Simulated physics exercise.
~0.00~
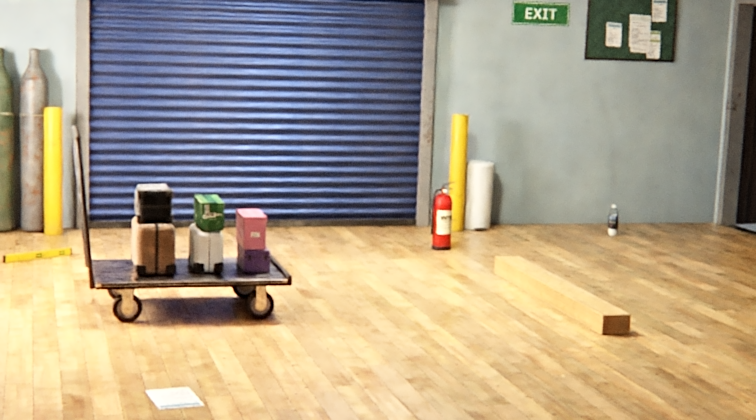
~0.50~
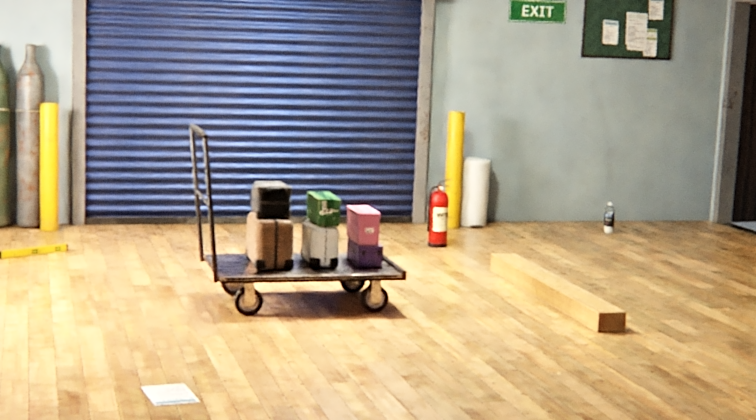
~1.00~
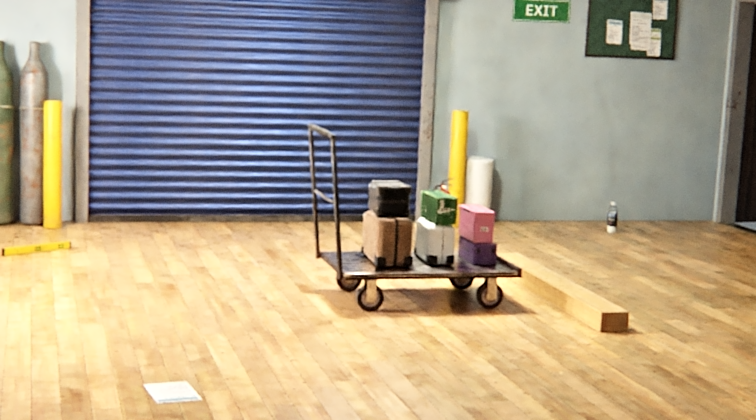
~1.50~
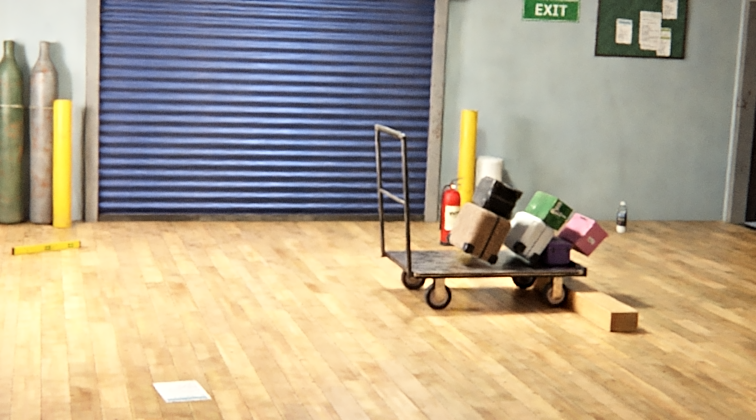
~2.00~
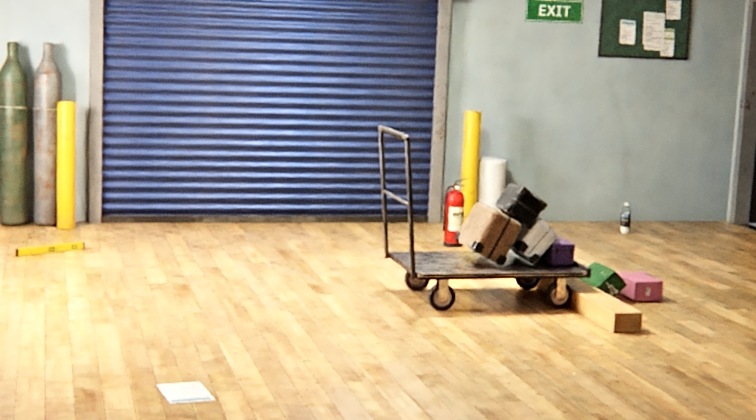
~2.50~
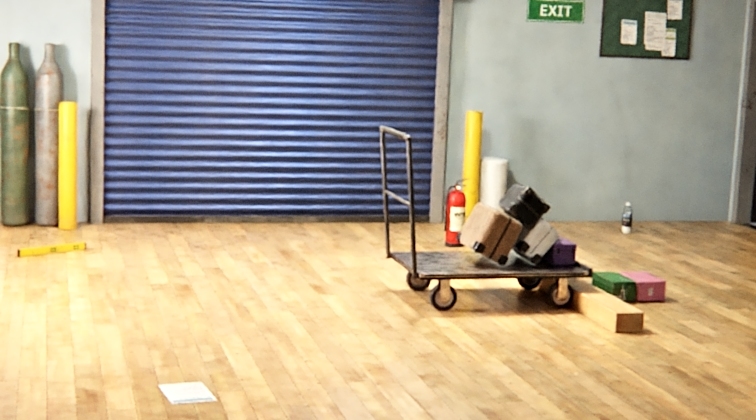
To begin with, a flat trolley carrying suitcases and small boxes, some stacked in pairs, stands at the left of a wood-floored room with a blue roller shutter. It rolls right across the floor, its load upright, toward a low wooden beam. At the beam the trolley stops, and the load tips forward to the right. The green parcel and the pink tote tumble off the front and land on the floor by the beam. The black, brown and white suitcases end up leaning together on the deck, with the purple toolbox still aboard beside them.
